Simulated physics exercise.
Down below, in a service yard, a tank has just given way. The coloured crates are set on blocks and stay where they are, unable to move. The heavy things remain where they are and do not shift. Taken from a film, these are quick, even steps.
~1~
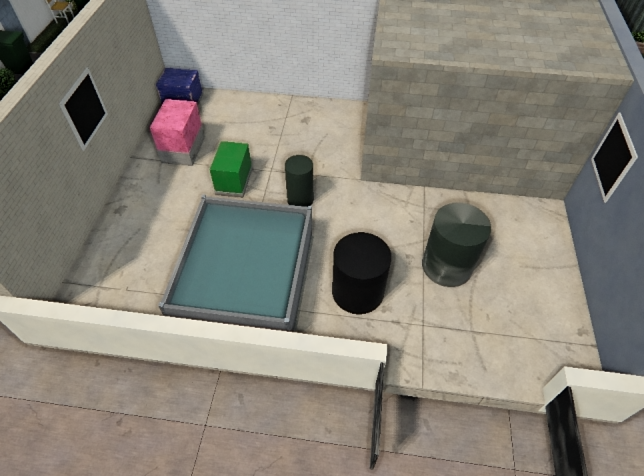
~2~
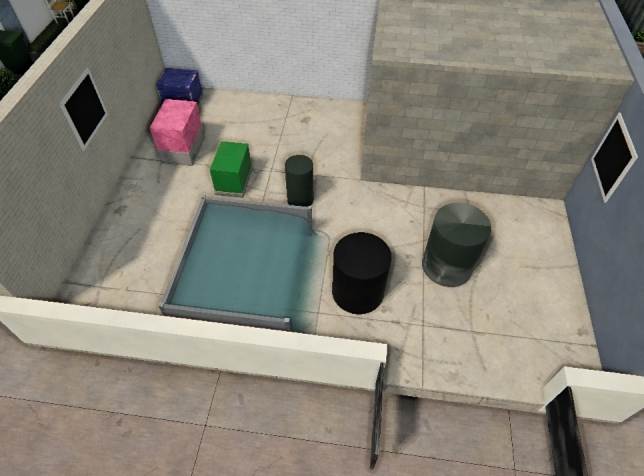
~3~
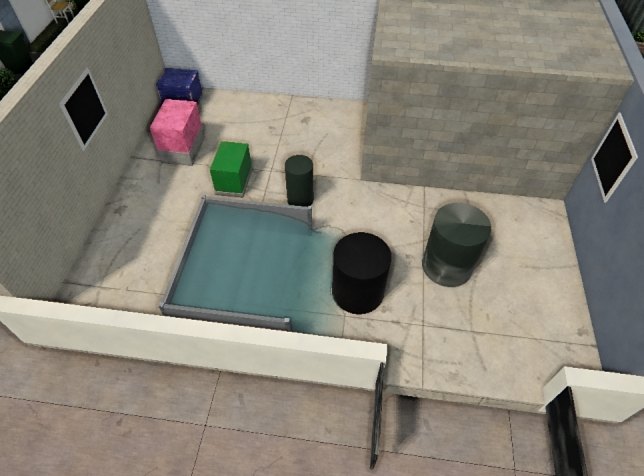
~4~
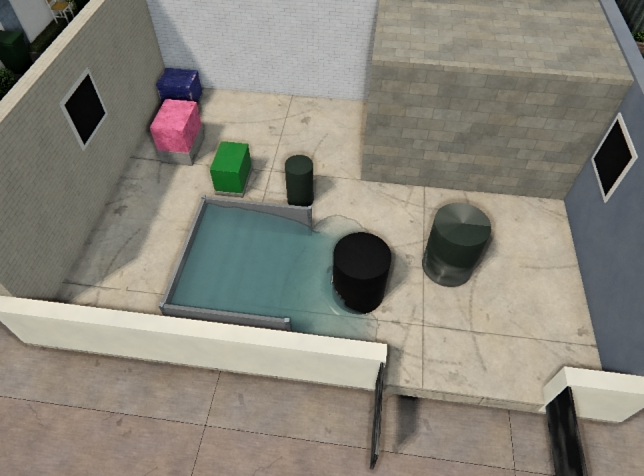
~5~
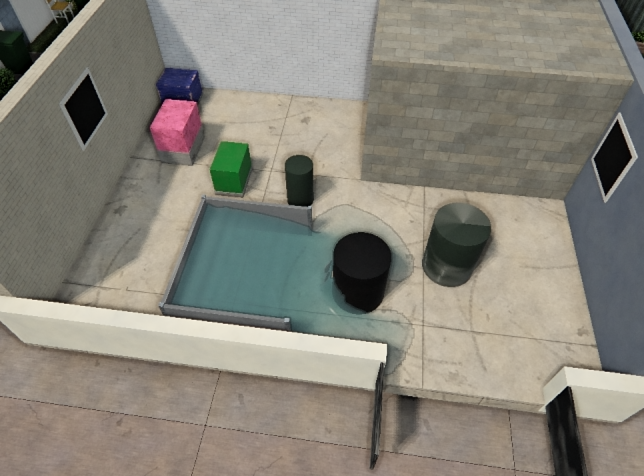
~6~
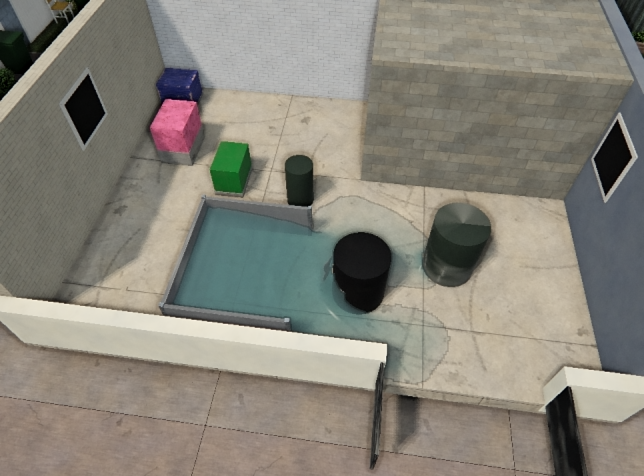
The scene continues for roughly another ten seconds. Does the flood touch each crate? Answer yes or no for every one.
Blue crate: No; pink crate: No; green crate: No.
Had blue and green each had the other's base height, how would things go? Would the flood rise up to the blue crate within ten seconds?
Result: The blue crate is untouched.
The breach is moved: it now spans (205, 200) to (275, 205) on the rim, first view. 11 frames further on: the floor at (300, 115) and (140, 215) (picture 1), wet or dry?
Inundated, then inundated.
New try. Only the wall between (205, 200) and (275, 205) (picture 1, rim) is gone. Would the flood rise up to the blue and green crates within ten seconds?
Well, the blue crate gets reached, and the green crate gets reached as well.
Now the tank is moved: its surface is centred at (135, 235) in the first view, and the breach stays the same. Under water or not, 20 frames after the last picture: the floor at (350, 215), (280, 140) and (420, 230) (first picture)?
The first spot is inundated, the second inundated, and the third inundated.
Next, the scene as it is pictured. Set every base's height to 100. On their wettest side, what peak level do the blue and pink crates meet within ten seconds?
Roughly 30 per cent for the first, 10 per cent for the second.
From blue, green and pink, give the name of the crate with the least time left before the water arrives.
The green crate comes first.
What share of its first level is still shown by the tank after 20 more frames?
My figure is about 24 in a hundred.
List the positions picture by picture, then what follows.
Still water in the open tank at (242, 256), in the first picture.
The front is at a hidden place, out from the gap at (298, 276), in the second picture.
Water pours out at (298, 278) and has run to a hidden place, in the third picture.
Water pours out at (299, 279) and has run to a hidden place, in the fourth picture.
The front is at a hidden place, out from the gap at (299, 279), in the fifth picture.
Water pours out at (299, 280) and has run to (439, 351), in the sixth picture.
A moment on, water covers 30 % of the floor; the blue crate not reached, the pink crate not reached, the green crate not reached.
Next, water covers 40 % of the floor; the blue crate not reached, the pink crate not reached, the green crate not reached.
Then, water covers 50 % of the floor; the blue crate not reached, the pink crate not reached, the green crate not reached.
Later, water covers 55 % of the floor; the blue crate not reached, the pink crate not reached, the green crate water round its plinth.
In the end, water covers 80 % of the floor; the blue crate stayed above the water, the pink crate stayed above the water, the green crate stayed above the water.
